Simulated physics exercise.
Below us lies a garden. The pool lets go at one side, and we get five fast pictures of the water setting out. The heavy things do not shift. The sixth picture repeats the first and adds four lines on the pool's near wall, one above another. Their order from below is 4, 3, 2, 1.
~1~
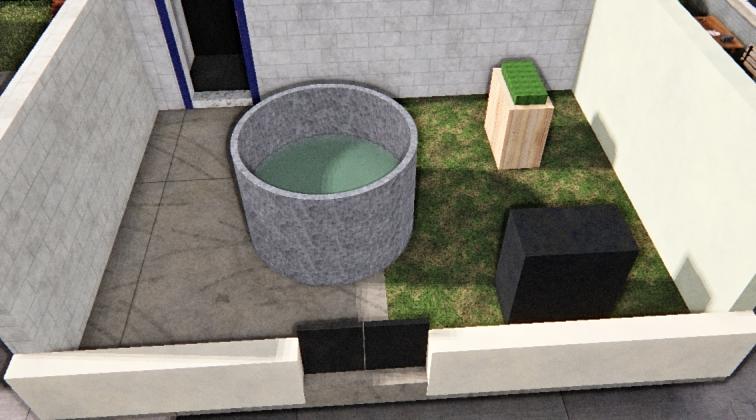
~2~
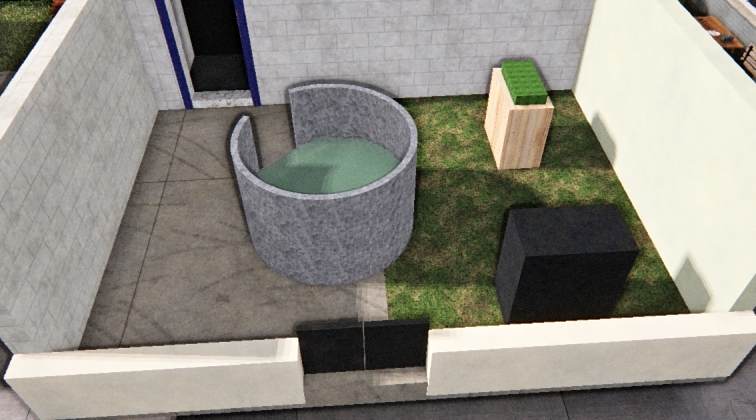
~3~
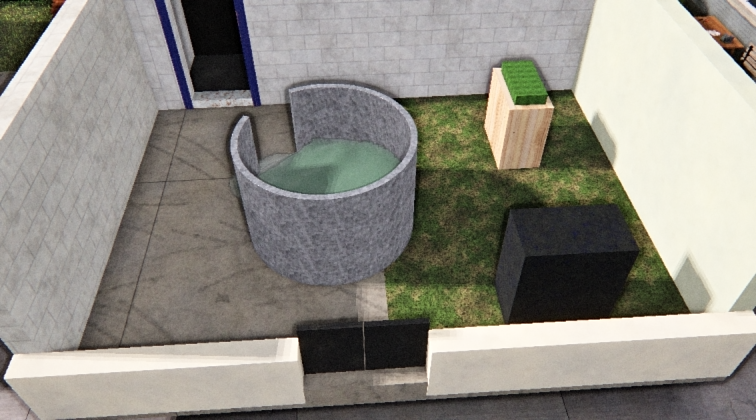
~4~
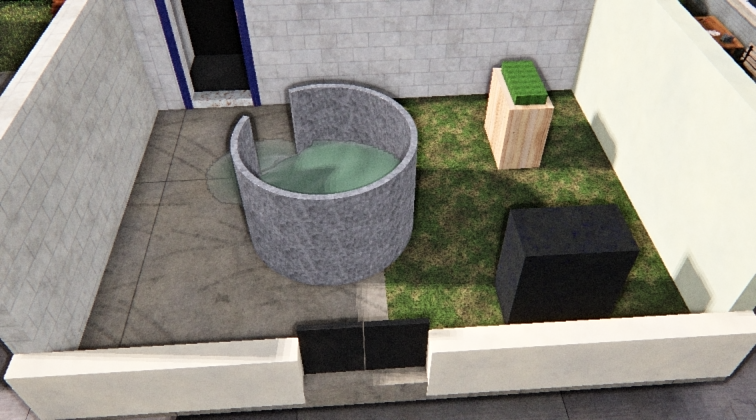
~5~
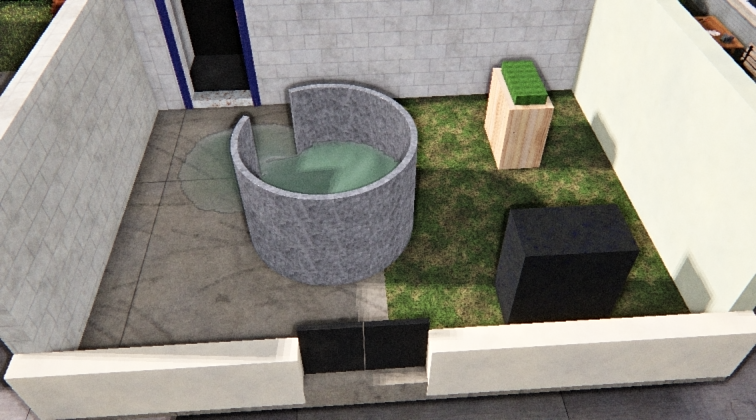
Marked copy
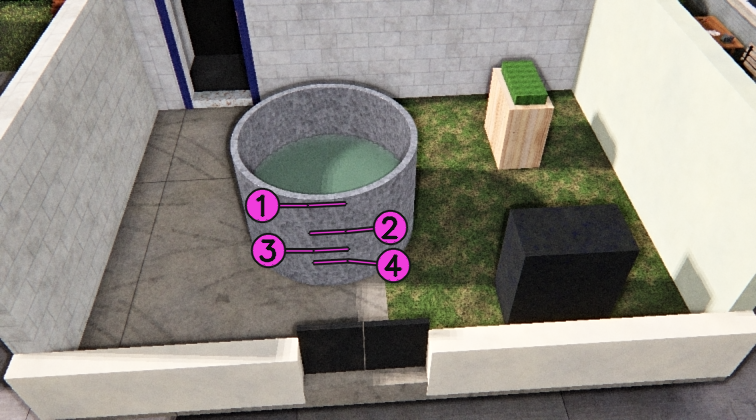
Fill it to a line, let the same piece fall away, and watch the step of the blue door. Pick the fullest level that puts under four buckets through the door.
4 is the one.
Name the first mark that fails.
Mark 3.
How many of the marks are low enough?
One of them.
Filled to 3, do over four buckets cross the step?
Yes, that goes wrong.
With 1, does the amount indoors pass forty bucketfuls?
Yes, clearly.
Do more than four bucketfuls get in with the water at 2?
Yes, that goes wrong.
In magenta, 1 at (325, 204); 2 at (328, 232); 3 at (330, 249); 4 at (331, 261); from the bottom up 4, 3, 2, 1.
Choosing 1, dozens of bucketfuls pour in.
Choosing 2, dozens of bucketfuls pour in.
Choosing 3, about 9 bucketfuls get in.
Choosing 4, a bucket or two gets in.
